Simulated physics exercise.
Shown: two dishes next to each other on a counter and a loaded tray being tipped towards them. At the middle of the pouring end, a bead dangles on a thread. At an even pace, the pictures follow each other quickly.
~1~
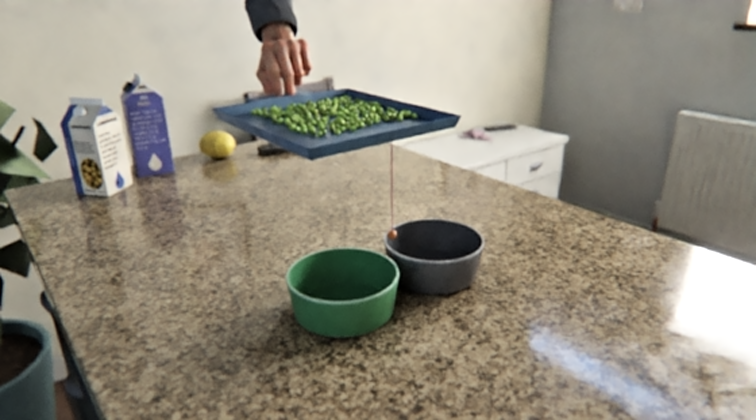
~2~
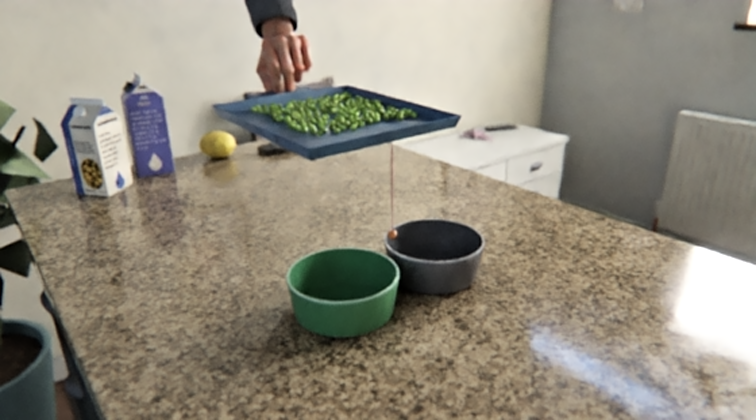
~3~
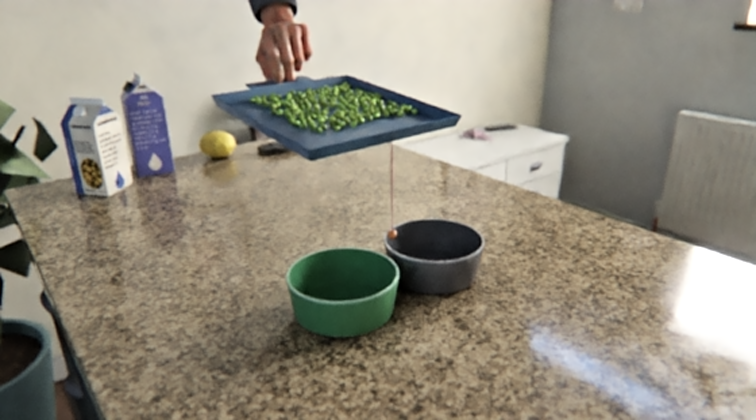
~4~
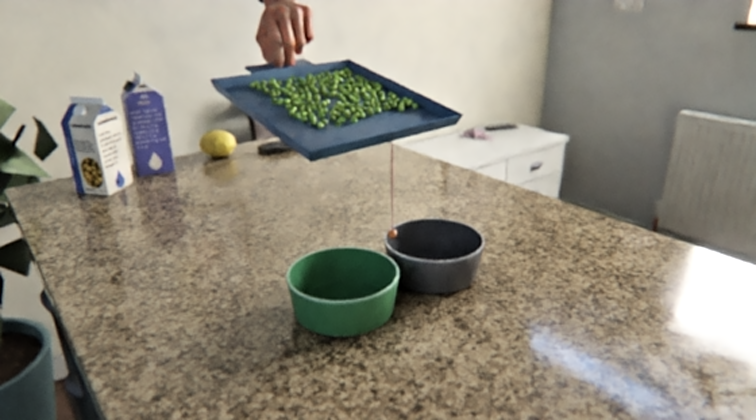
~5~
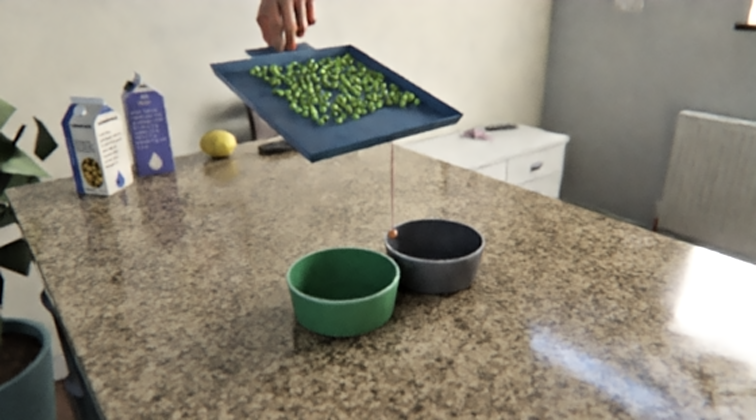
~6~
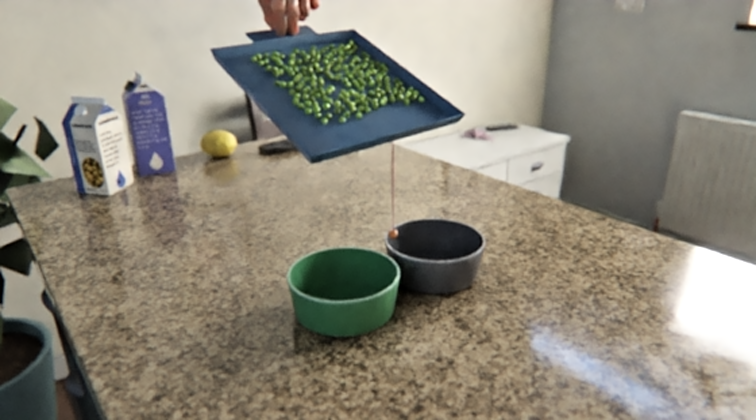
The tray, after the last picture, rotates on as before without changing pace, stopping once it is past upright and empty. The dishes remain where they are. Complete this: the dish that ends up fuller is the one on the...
Left.
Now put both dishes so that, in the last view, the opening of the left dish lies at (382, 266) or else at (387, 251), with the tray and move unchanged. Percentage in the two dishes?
In order, about 70 and 40 in a hundred.
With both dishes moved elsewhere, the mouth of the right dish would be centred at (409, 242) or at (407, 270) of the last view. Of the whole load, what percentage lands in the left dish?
Approximately 30 percent, followed by approximately 10 percent.
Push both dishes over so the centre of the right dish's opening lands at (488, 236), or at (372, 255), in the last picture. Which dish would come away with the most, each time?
The dish to the left, then the dish to the right.
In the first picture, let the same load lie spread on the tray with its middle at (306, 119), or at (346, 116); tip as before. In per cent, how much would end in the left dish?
In turn 70 and 50 in a hundred.
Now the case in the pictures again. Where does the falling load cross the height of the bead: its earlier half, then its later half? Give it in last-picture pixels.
Early-half point (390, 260); late-half point (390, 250).
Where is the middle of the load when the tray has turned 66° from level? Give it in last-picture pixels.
The load is centred about (384, 151).
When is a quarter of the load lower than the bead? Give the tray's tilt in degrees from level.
The angle is around 65°.
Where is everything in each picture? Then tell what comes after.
Corners of the pouring end (310, 146) and (456, 115), level; middle of the load (332, 113), dried peas; left dish (377, 311); right dish (469, 271); bead on its thread (392, 235), in the first frame.
Corners of the pouring end (310, 147) and (456, 115), level; middle of the load (332, 111), in the second frame.
Corners of the pouring end (310, 148) and (456, 115), tipped barely, lowest at the left corner; middle of the load (332, 105), in the third frame.
Corners of the pouring end (311, 149) and (458, 113), tipped a little, lowest at the left corner; middle of the load (333, 94), in the fourth frame.
Corners of the pouring end (312, 151) and (459, 113), tipped clearly, lowest at the left corner; middle of the load (334, 85), in the fifth frame.
Corners of the pouring end (313, 152) and (460, 113), tipped clearly, lowest at the left corner; middle of the load (337, 78), roughly half on the move; left dish (377, 311); right dish (470, 271), in the sixth frame.
Just after the last frame, tray tipped steeply; roughly half on the tray; about a tenth in the left dish; just a few in the right dish; just a few outside both; roughly a quarter in the air.
A moment on, tray tipped past a quarter turn; just a few on the tray; roughly a third in the left dish; about a tenth in the right dish; roughly a quarter outside both; roughly a quarter in the air.
Further on, tray tipped past a quarter turn; roughly half in the left dish; roughly a quarter in the right dish; roughly a third outside both.
When it is over, tray tipped past a quarter turn; roughly half in the left dish; roughly a quarter in the right dish; roughly a third outside both.
